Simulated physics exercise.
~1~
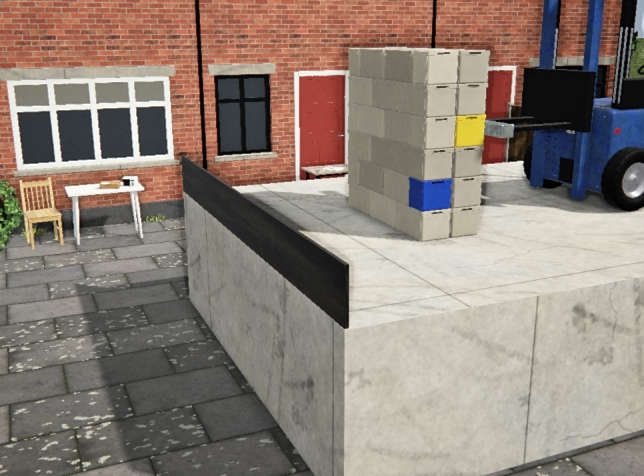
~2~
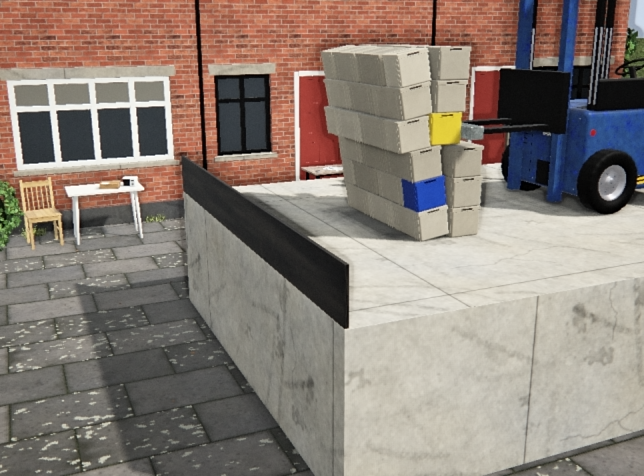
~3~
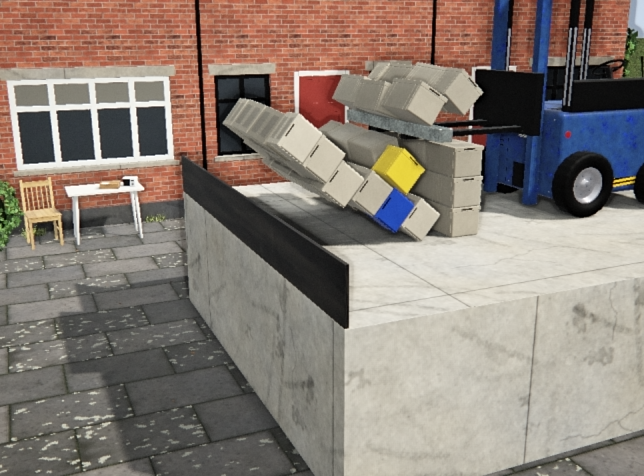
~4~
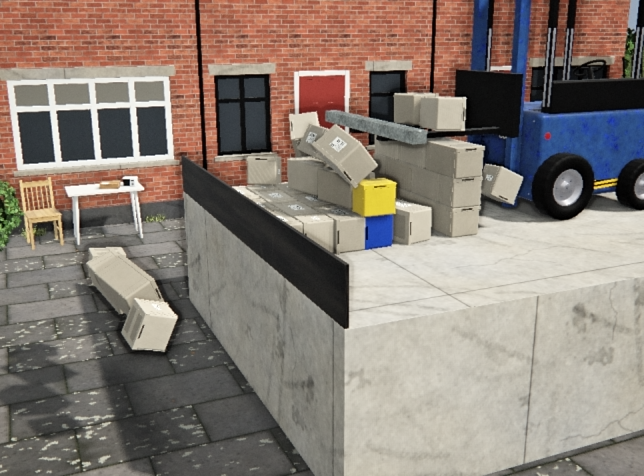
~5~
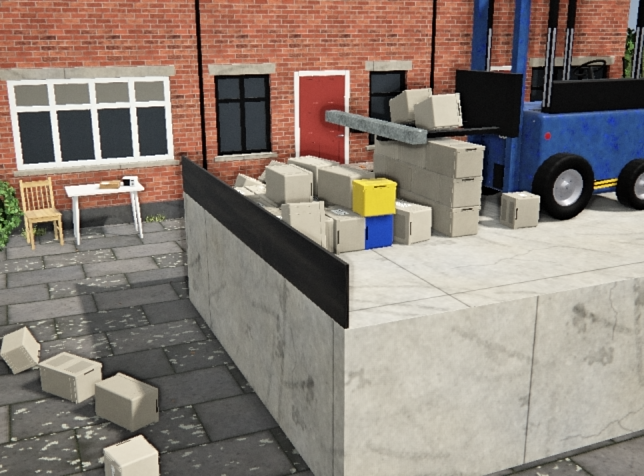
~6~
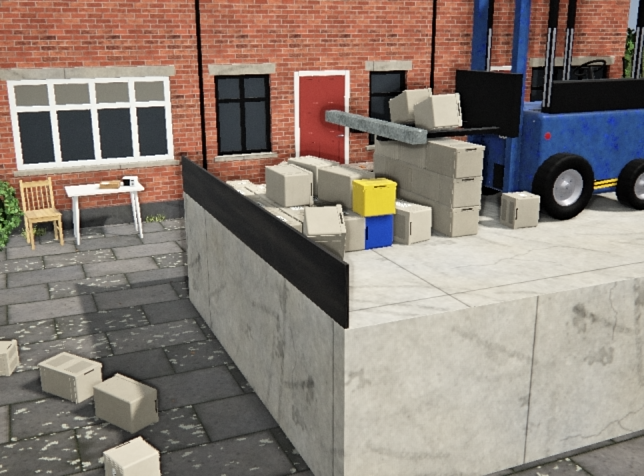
Brick-walled yard with a blue forklift pushing a beam through stacked pale boxes, toppling them leftward, several falling off the raised platform.
